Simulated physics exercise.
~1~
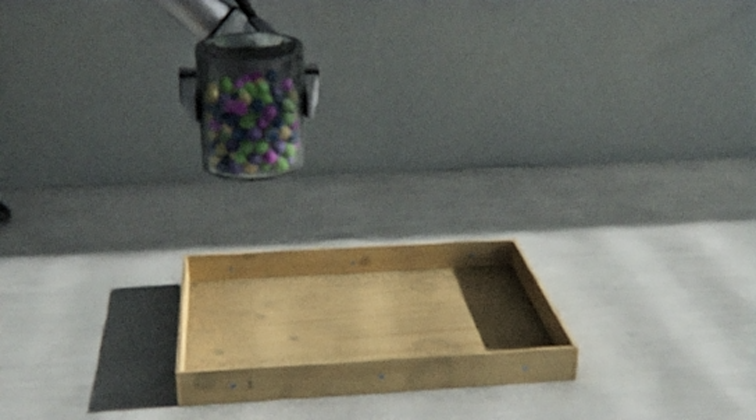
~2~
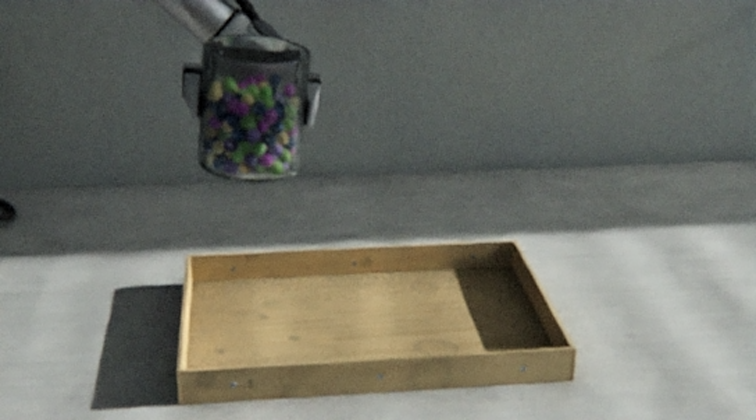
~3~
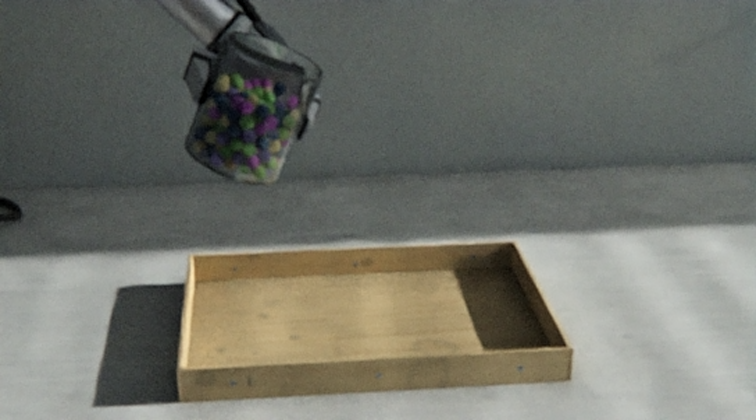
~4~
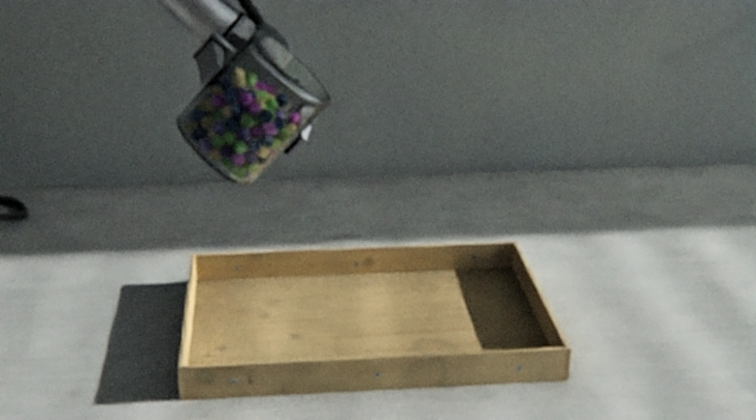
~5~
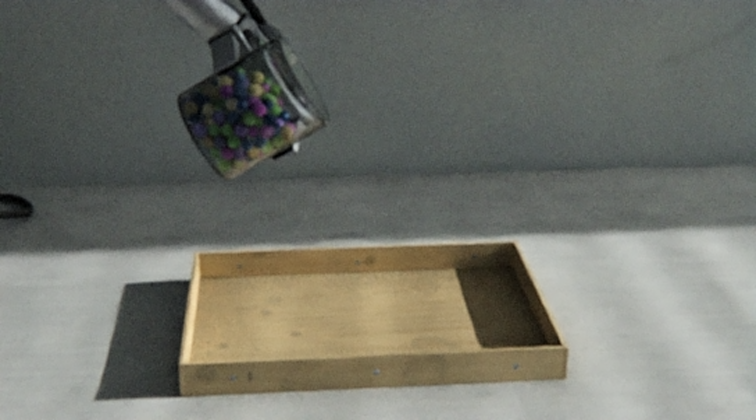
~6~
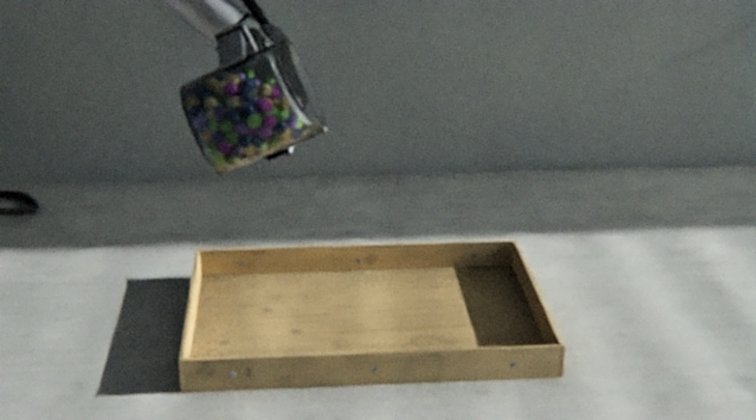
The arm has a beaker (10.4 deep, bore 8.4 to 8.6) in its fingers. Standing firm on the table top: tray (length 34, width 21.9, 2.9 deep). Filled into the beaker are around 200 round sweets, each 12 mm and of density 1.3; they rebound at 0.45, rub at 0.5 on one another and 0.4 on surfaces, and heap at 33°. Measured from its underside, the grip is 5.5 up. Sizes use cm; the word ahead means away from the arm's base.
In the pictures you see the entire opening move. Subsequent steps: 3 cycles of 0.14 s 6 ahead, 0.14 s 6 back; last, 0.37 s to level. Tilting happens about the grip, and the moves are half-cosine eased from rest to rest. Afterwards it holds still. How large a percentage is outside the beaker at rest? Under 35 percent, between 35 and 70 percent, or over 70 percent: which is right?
The right one is between 35 and 70 percent.
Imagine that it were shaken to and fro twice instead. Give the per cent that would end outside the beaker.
Roughly 35 in a hundred.
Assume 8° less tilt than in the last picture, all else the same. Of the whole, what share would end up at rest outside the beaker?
Expected: Around 25 %.
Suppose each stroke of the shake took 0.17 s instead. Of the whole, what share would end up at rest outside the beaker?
I'd expect close to 30 per cent then.
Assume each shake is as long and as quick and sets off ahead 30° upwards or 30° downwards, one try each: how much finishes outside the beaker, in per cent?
It comes to around 65 per cent on the first try and around 20 per cent on the second.
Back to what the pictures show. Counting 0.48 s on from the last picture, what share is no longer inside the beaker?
I'd say some 20 percent.
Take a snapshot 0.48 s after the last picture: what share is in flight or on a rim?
About 1 %.
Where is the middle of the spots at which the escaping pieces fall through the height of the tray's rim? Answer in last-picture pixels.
Centre: About (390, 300).
Then, 0.48 s later, tilted 67° forward, highest piece 24 above the table; 158 in the beaker, 42 in the tray, 3 in flight or on a rim.
Then, 0.97 s later, tilted 49° forward, highest piece 23 above the table; 111 in the beaker, 91 in the tray, 1 in flight or on a rim.
Then, 1.41 s later, level, highest piece 24 above the table; 111 in the beaker, 92 in the tray.
Then, 2.46 s later, level, highest piece 24 above the table; 111 in the beaker, 92 in the tray.
At rest, 111 in the beaker, 92 in the tray. That is 45 % outside the beaker.
